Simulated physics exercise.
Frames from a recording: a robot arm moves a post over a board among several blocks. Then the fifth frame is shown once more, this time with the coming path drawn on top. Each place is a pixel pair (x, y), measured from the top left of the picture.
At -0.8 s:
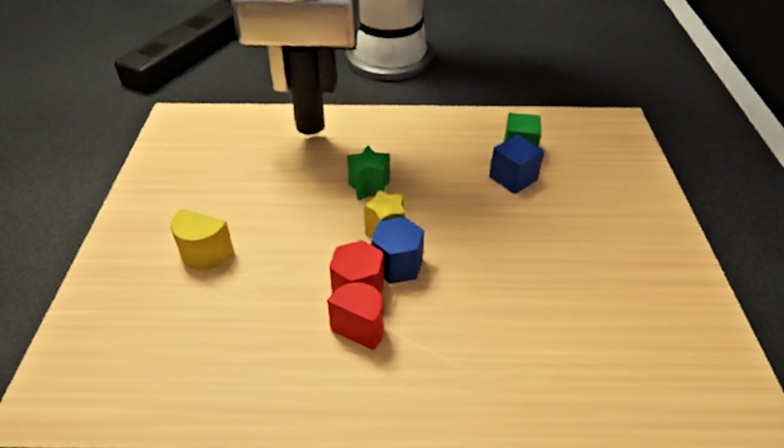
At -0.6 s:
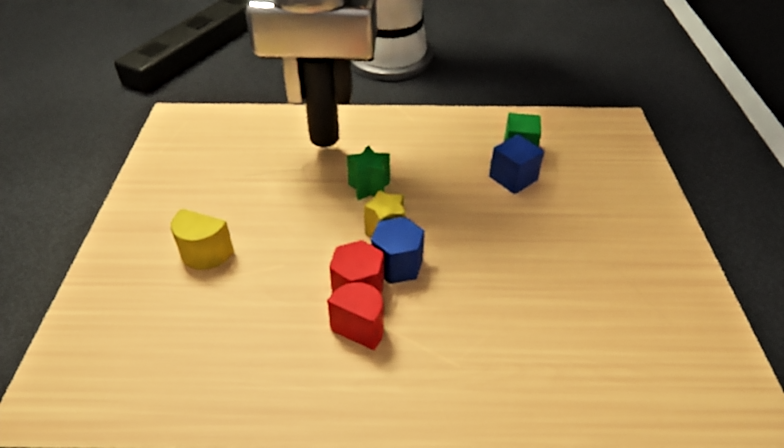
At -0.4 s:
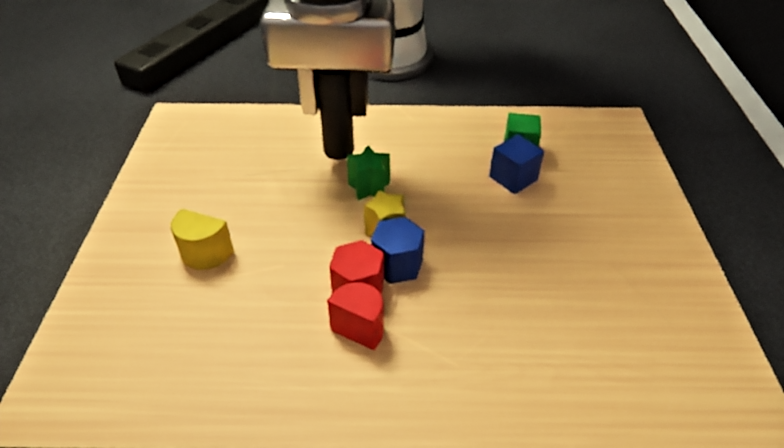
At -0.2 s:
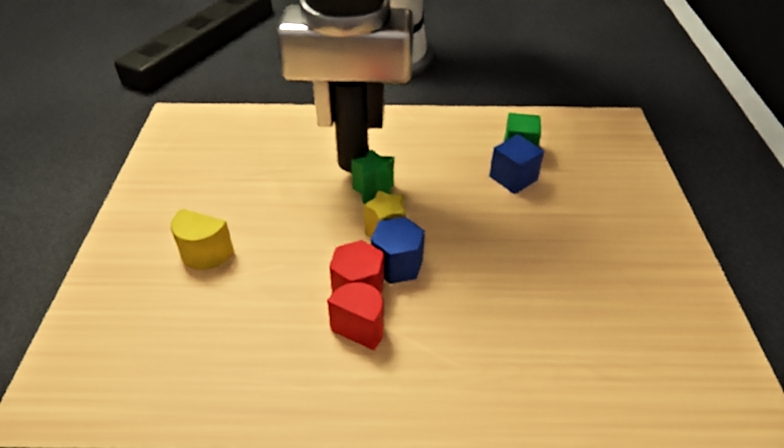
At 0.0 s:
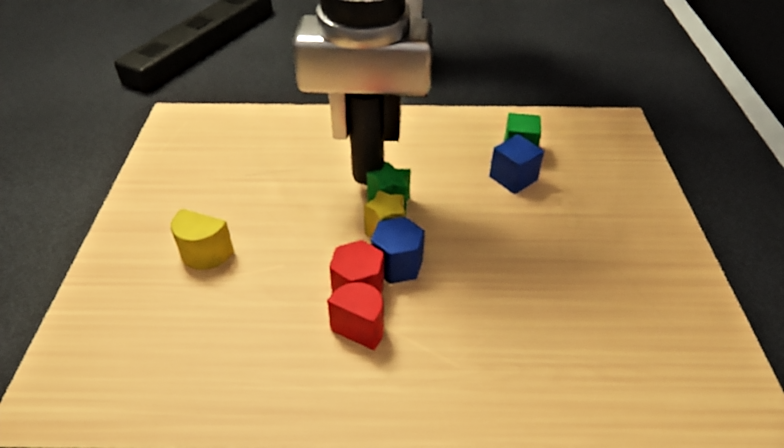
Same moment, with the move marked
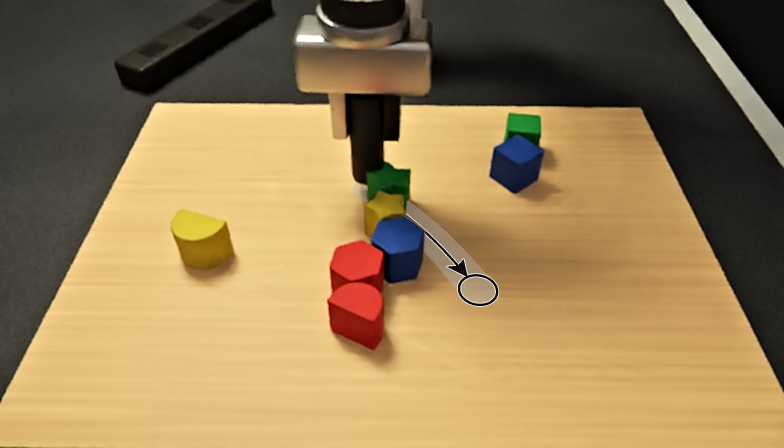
A robot arm moved its black post toward the viewer and to the right across a wooden board, nudging the green star block closer to the yellow star while the other blocks stayed still.
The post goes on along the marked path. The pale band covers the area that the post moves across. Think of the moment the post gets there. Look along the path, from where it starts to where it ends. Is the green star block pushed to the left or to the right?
Measured against the direction from start to end, the green star block shifts toward the left-hand side.
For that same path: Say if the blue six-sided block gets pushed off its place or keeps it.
It shifts.
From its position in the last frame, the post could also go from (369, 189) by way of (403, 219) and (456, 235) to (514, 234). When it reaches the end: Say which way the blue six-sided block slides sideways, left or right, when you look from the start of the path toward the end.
Right side.
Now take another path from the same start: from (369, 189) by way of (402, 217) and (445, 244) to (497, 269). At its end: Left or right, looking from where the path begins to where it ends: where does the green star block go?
Facing the way the path runs, start to end, you'll find the green star block has shifted left.
Drawn move, from (369, 189) via (425, 232), ending at (478, 290).
On the path given first. One third of the way, post (408, 204); red six-sided block (354, 263), turned 20° clockwise; yellow star block (415, 223), turned 35° clockwise; green star block (437, 201); blue six-sided block (406, 254), turned 25° clockwise.
Two thirds of the way, post (444, 237); red six-sided block (353, 263), turned 20° clockwise; yellow star block (436, 246), turned 60° clockwise; green star block (481, 226), turned 35° anticlockwise; blue six-sided block (406, 271), turned 55° clockwise.
At the end, post (480, 277); red six-sided block (353, 263), turned 20° clockwise; yellow star block (452, 275), turned 115° clockwise; green star block (506, 239), turned 85° anticlockwise; blue six-sided block (404, 276), turned 70° clockwise.
